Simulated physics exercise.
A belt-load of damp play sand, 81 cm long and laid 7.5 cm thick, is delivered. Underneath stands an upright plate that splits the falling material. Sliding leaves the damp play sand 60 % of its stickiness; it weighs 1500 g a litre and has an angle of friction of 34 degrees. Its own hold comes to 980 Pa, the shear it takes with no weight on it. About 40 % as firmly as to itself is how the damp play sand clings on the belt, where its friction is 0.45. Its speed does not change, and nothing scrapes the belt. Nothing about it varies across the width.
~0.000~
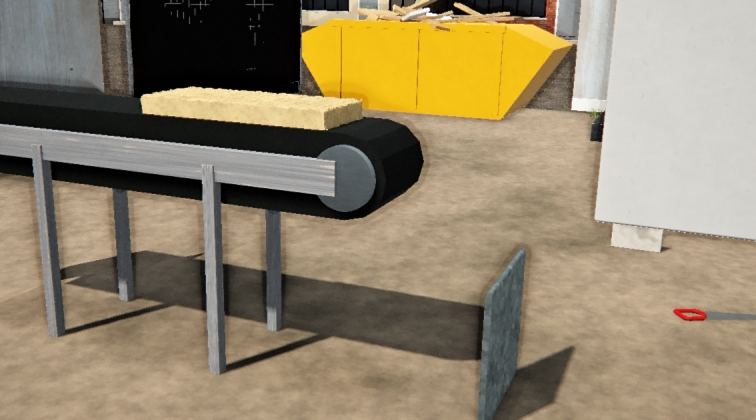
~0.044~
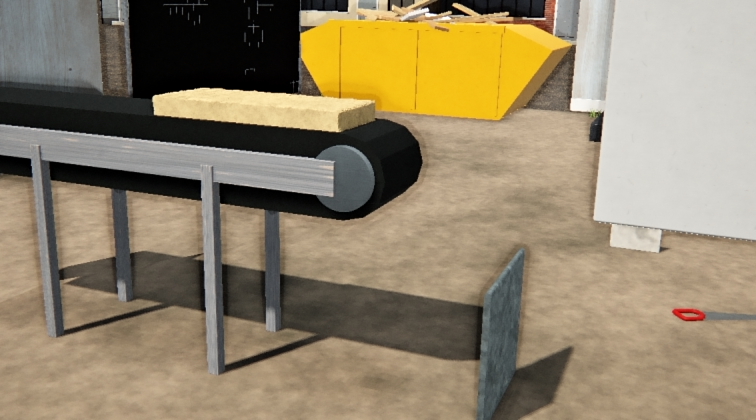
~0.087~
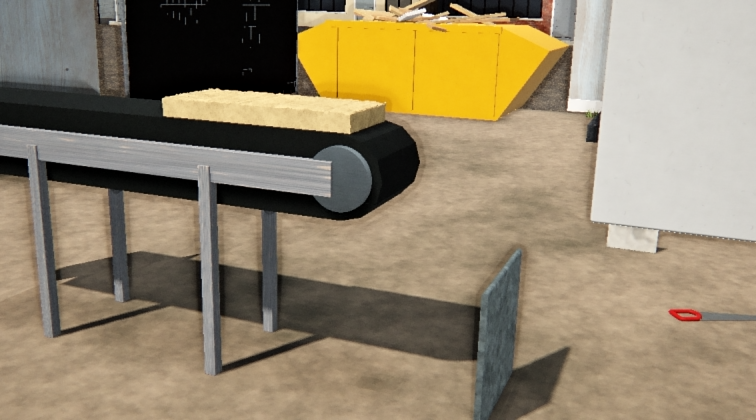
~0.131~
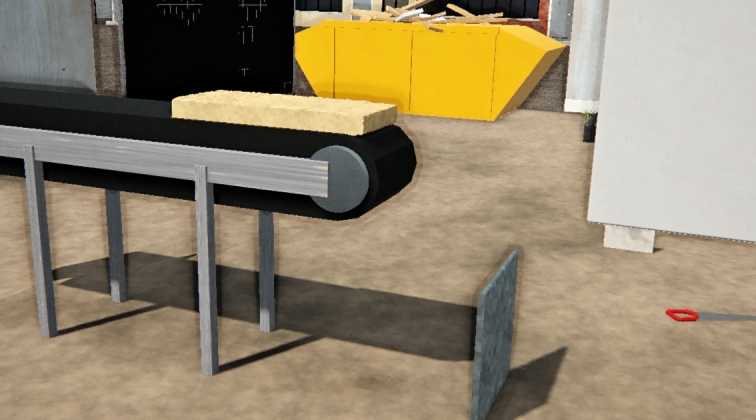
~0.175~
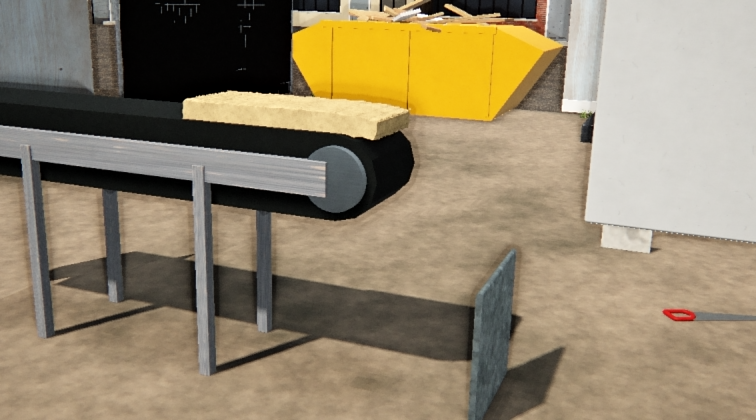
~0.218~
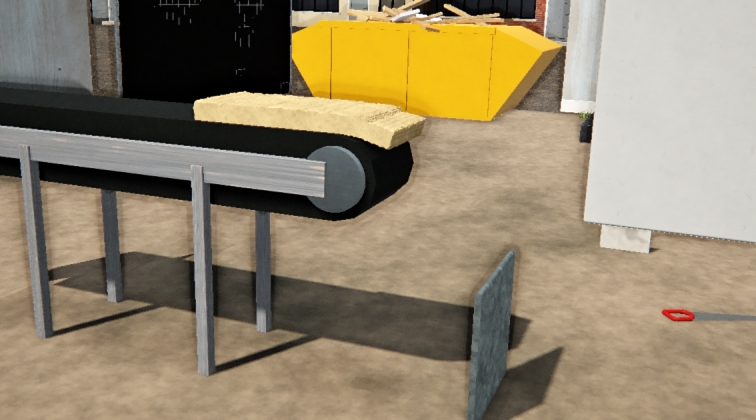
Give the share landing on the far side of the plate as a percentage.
Roughly 0 per cent.
After 0.39 s, 0 % is beyond the plate's line.
After 0.60 s, 0 % is beyond the plate's line.
After 0.81 s, 0 % is beyond the plate's line.
After 1.01 s, 0 % is beyond the plate's line.
After 2.16 s, at the end, 0 % is beyond the plate's line.
